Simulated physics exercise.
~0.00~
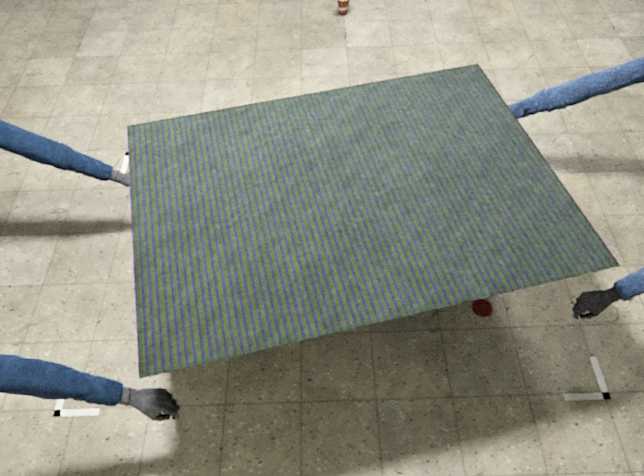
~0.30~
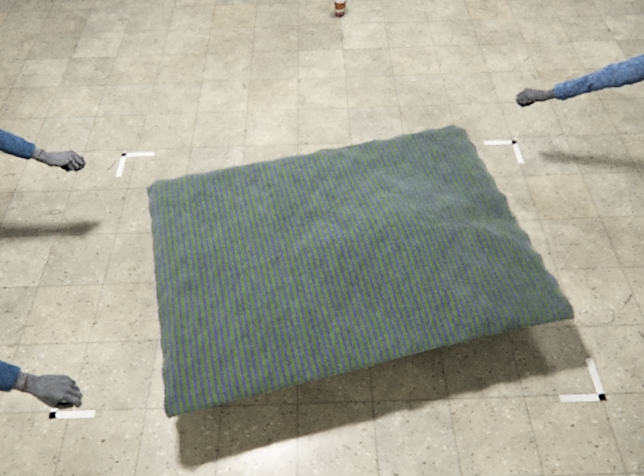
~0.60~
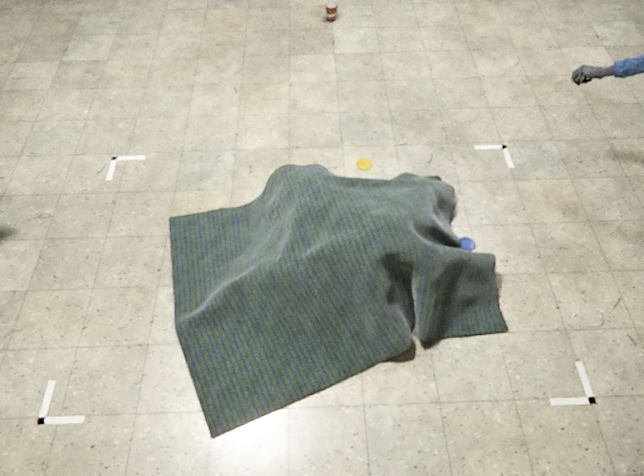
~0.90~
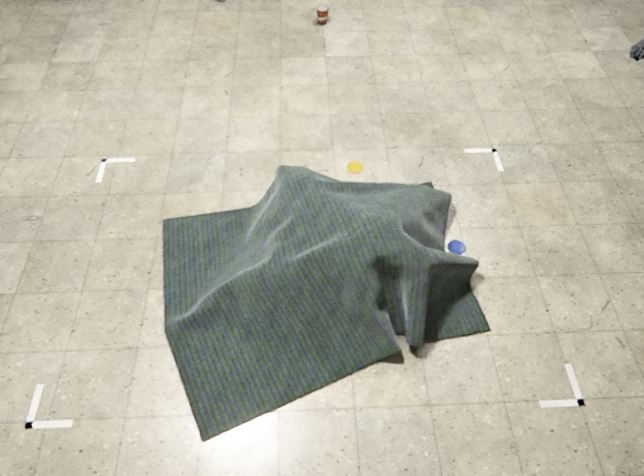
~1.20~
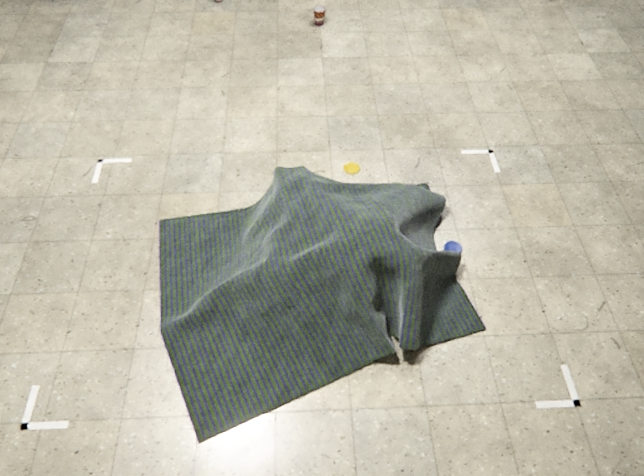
A large green and blue striped cloth is held flat by gloved hands in blue sleeves at the left and right, seen from above a pale tiled shop floor with white corner marks and a small reddish object at the top. A red round item shows just below its lower edge. The hands let go and draw back as the cloth drops. It sinks over hidden shapes, folding into peaks and creases while the view shifts slightly right. It settles in a rumpled heap, leaving a yellow disc behind it and a blue disc at its right uncovered, the red item hidden.
